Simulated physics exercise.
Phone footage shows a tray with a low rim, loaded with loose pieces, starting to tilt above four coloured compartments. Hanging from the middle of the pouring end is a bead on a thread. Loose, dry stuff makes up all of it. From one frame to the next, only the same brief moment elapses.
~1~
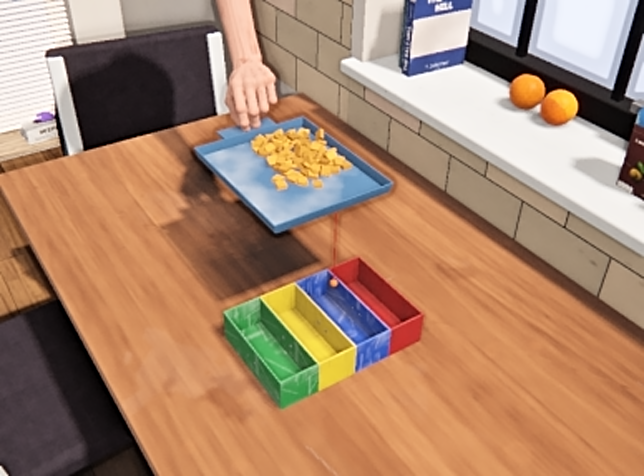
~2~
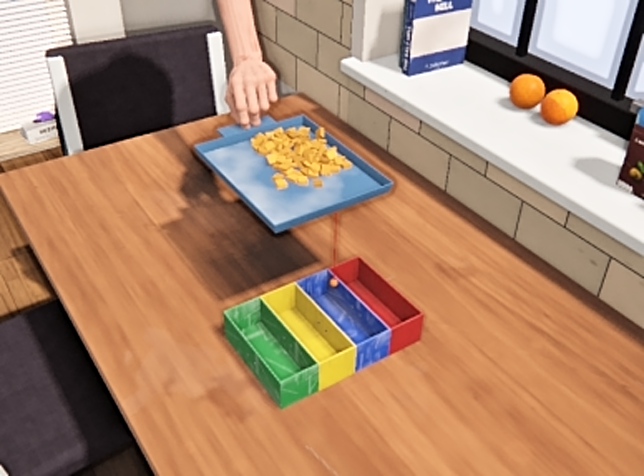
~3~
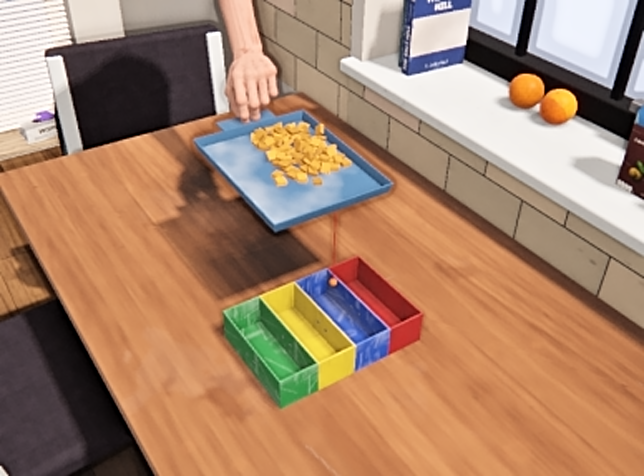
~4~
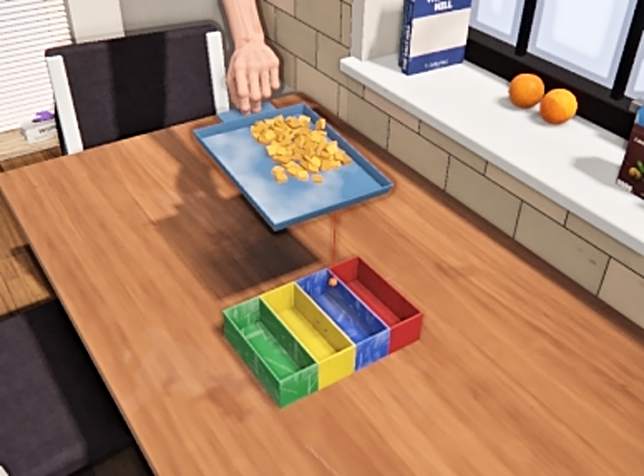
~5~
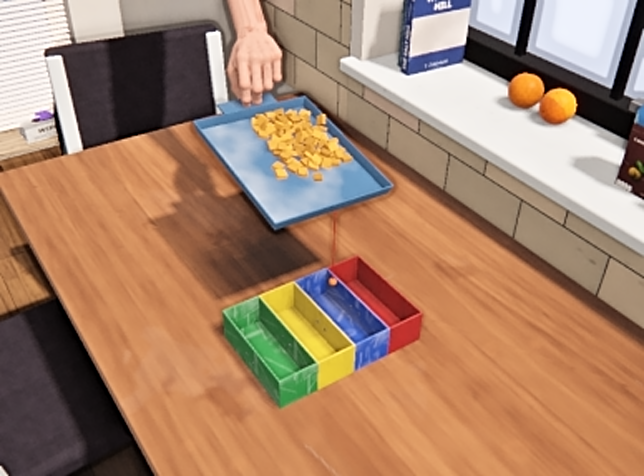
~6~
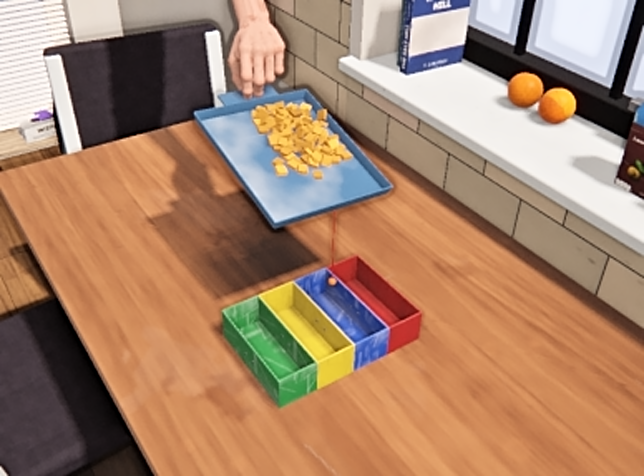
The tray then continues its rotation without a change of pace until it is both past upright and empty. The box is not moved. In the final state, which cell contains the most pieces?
The red one contains the most.
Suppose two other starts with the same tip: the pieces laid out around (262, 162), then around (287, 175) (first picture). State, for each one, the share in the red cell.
Shares: 30 % for the first, 40 % for the second.
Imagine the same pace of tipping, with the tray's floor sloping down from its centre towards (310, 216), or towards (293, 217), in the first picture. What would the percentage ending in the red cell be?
It comes to about 10 per cent the first time and about 0 per cent the second.
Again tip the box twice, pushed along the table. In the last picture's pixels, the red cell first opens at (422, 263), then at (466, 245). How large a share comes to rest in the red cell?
Close to 0 in a hundred, then close to 0 in a hundred.
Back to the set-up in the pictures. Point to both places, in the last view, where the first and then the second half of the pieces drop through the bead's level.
I'd put it at roughly (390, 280), and after that at roughly (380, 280).
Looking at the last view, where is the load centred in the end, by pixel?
Around (382, 309).
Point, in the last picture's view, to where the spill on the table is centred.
Roughly pixel (413, 298).
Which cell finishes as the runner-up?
The blue cell.
Soon, tray tipped steeply; most on the tray; a small part falling or outside the box.
A while on, tray tipped right over; about a quarter on the tray; about a third in the red cell; a small part in the blue cell; about a third falling or outside the box.
Towards the end, tray tipped past a quarter turn; about half in the red cell; a small part in the blue cell; about half falling or outside the box.
Finally, tray tipped past a quarter turn; about half in the red cell; a small part in the blue cell; none in the green cell; none in the yellow cell; about half outside the box.
